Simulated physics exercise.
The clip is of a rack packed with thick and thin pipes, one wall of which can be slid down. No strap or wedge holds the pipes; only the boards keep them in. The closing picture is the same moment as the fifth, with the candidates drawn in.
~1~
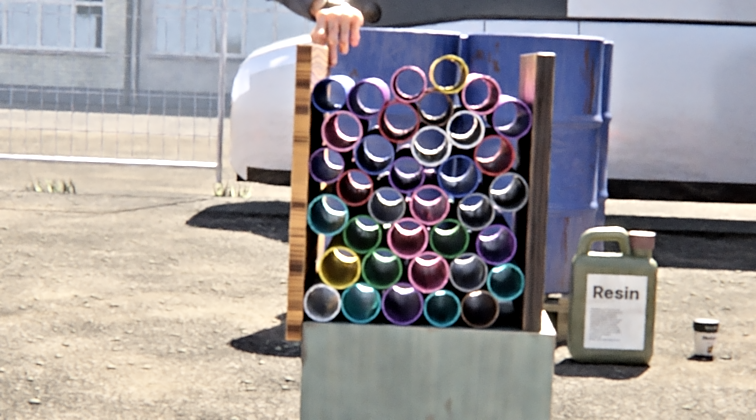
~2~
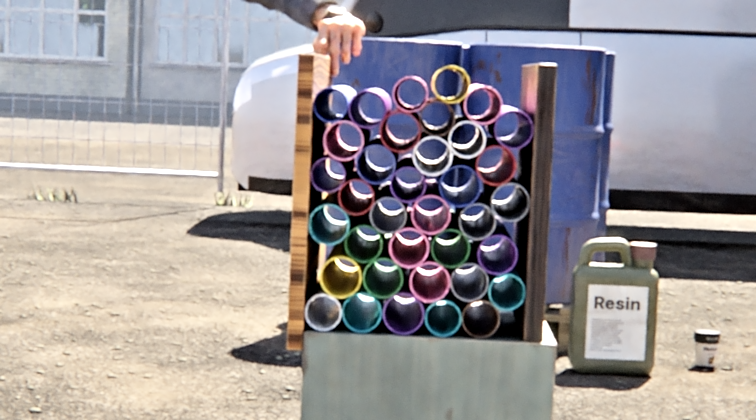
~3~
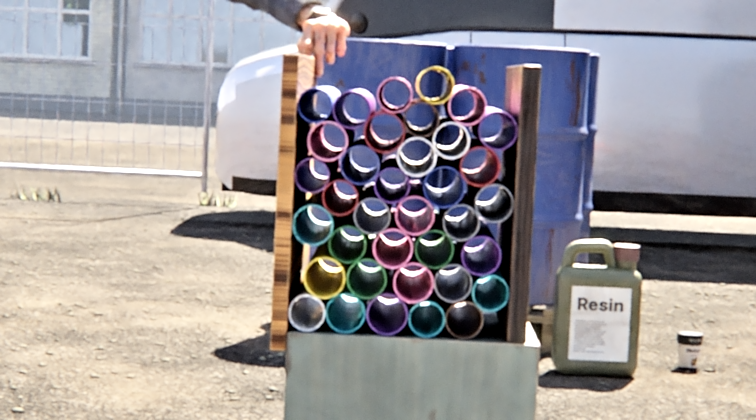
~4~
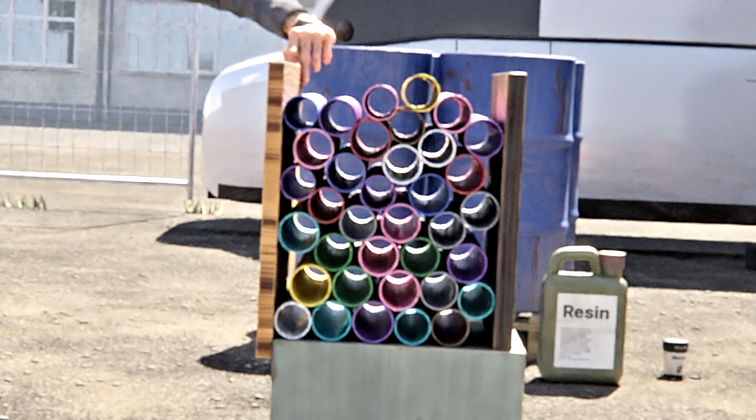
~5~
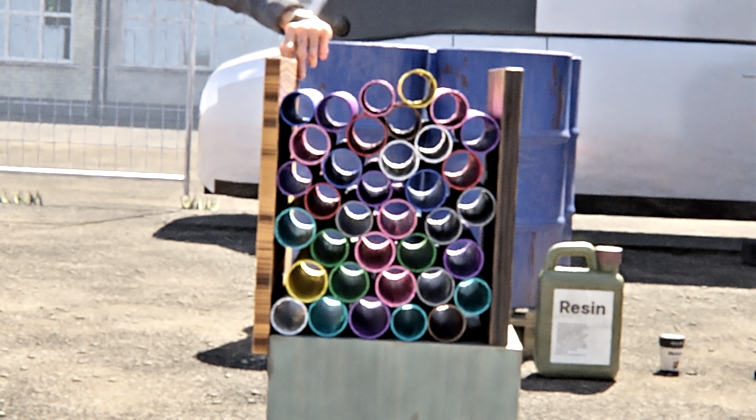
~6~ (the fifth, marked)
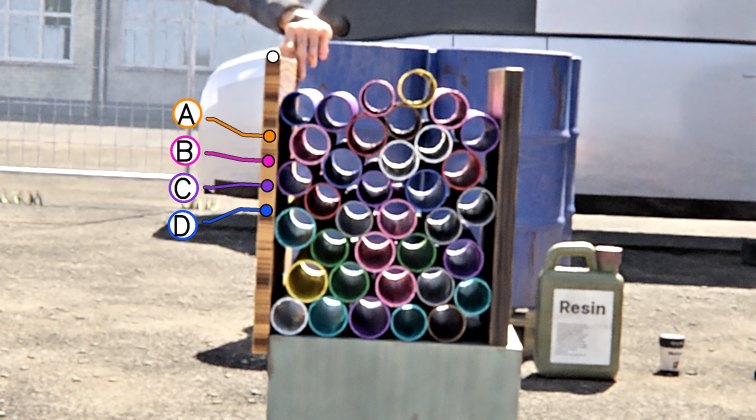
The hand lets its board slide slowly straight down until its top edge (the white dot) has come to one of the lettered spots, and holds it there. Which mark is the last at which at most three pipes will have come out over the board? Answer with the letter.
The answer is mark D.
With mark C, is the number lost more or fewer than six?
At C, fewer than six.
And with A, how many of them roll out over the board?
With A, none.
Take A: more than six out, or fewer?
Fewer than six.
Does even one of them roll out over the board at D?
Yes, at D.
On the marked copy, A at (270, 136); B at (268, 161); C at (267, 186); D at (266, 211); the white dot at (273, 57).
Following D. Soon after the start, top of the board (278, 124).
Later, top of the board (275, 200).
In the end, top of the board (275, 210), one out over the board.
As for the rest, A none out over the board; B none out over the board; C none out over the board.
